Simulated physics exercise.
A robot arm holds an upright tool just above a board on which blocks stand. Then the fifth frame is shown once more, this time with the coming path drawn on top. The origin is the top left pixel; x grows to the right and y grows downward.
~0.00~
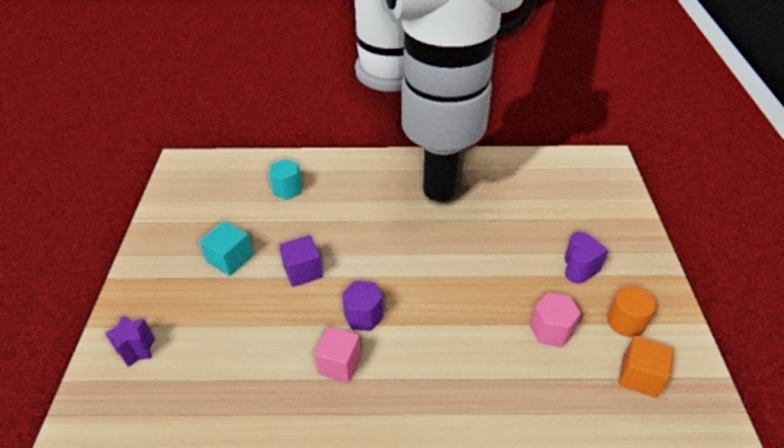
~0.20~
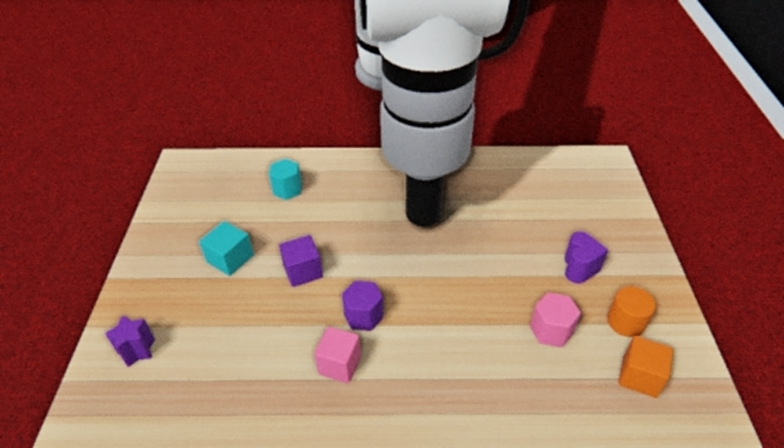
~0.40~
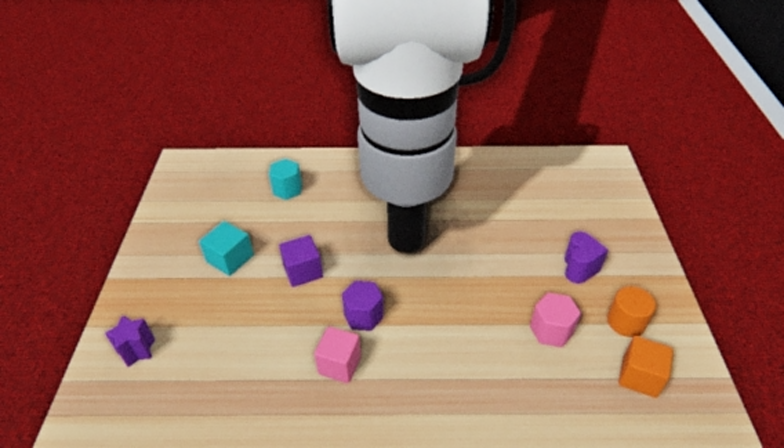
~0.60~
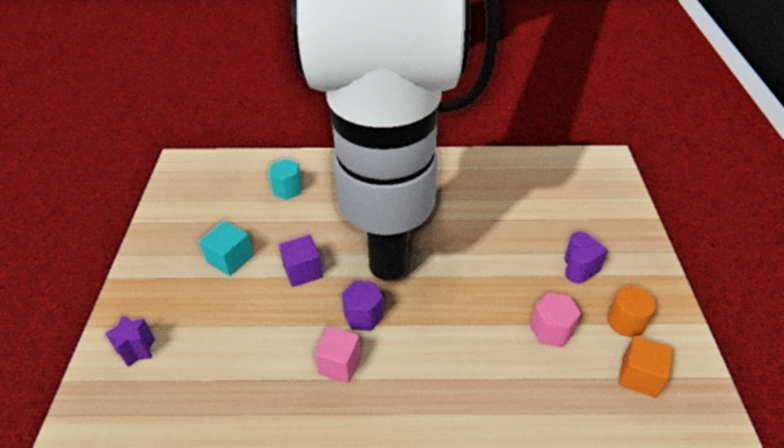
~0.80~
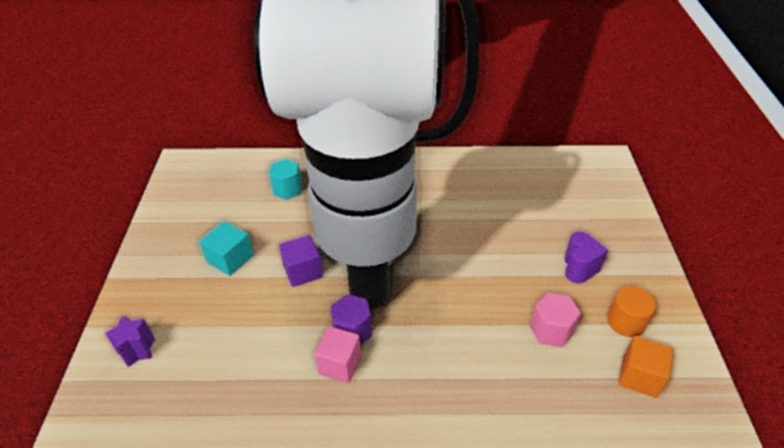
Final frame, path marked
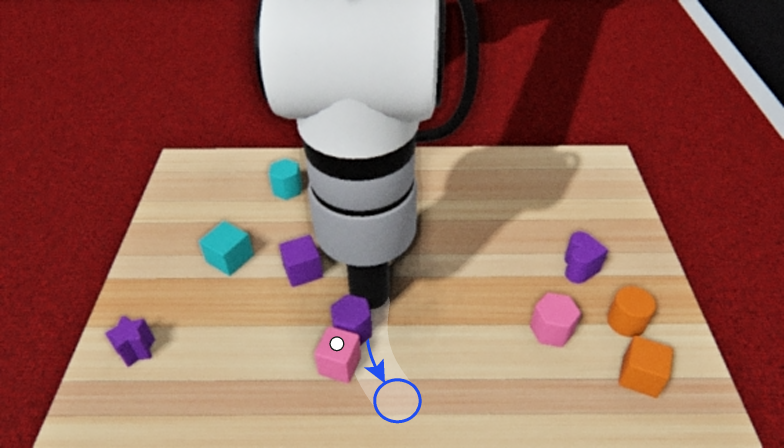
A robot arm moved its black tool forward and to the left across a wooden board of scattered colourful blocks, then nudged a purple six-sided block slightly toward the pink cube near it.
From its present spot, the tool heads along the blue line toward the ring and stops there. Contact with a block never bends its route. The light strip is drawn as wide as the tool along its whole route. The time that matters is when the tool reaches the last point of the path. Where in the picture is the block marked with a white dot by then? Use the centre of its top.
That would be at about pixel (303, 391).
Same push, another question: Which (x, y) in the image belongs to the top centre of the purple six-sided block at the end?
Its top centre is at about (338, 371).
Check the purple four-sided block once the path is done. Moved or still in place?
Not moved.
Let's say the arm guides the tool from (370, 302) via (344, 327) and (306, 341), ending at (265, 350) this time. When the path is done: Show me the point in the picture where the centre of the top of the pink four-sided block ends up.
At pixel (316, 389).
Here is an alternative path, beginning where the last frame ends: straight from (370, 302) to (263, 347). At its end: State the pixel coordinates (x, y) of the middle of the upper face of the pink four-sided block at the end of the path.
It should be at about (329, 371).
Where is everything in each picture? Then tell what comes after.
The first frame shows lower end of the tool (440, 191), tops of blocks, purple four-sided block (299, 249), pink four-sided block (337, 344), purple six-sided block (362, 294).
The second frame shows tool (423, 216), blocks as before.
The third frame shows tool (406, 241), blocks as before.
The fourth frame shows tool (388, 267), blocks as before.
The fifth frame shows tool (369, 295), purple four-sided block (299, 249), pink four-sided block (337, 344), purple six-sided block (350, 310).
The drawn path runs from (370, 302) by way of (367, 334) and (376, 368) to (397, 400); the dot is on the pink four-sided block.
On the path given first. One third of the way, tool (367, 328); pink four-sided block (318, 372), turned 15° clockwise; purple six-sided block (340, 343), turned 20° clockwise.
Two thirds of the way, tool (376, 361); pink four-sided block (303, 391), turned 45° clockwise; purple six-sided block (338, 370), turned 45° clockwise.
At the end, tool (397, 394); purple four-sided block not moved; pink four-sided block (302, 391), turned 45° clockwise; purple six-sided block (338, 371), turned 45° clockwise.
